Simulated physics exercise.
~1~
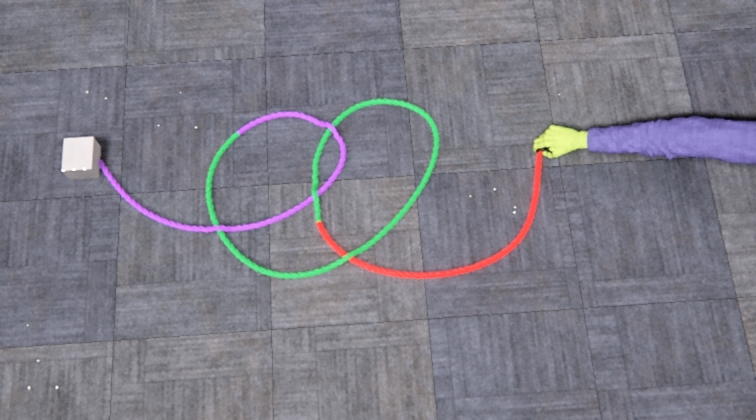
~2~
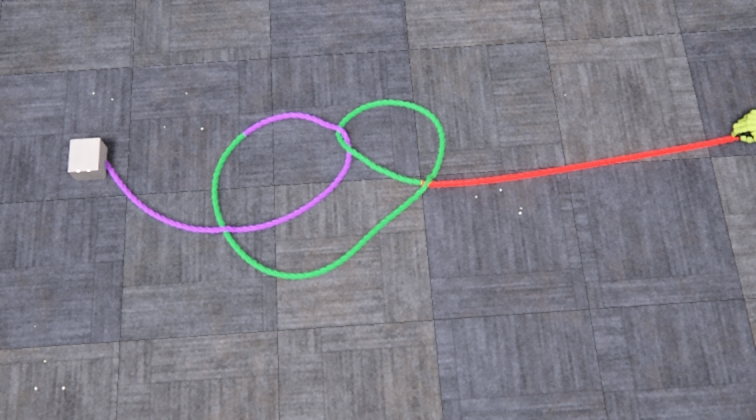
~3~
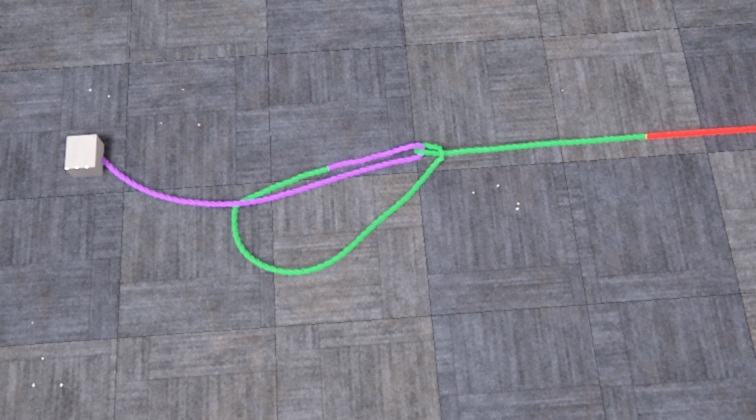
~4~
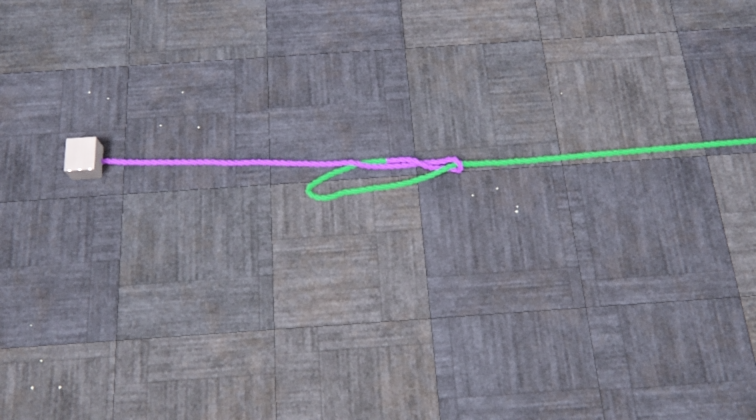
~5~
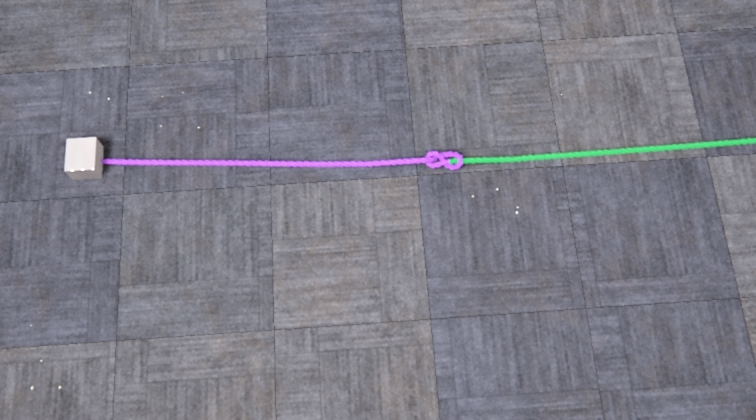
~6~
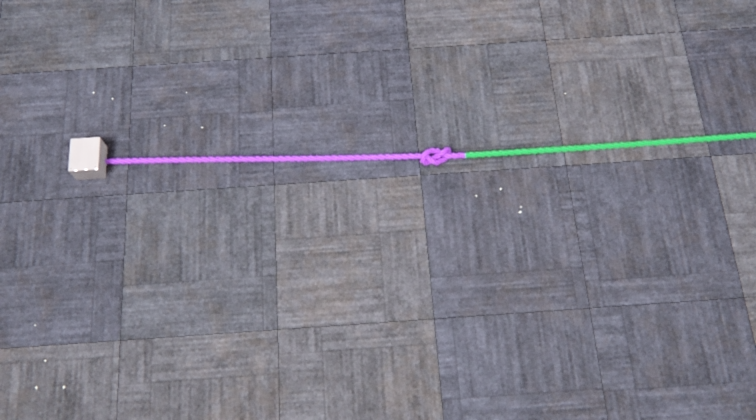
A gloved hand pulls the looped rope right until it tightens into a small knot.
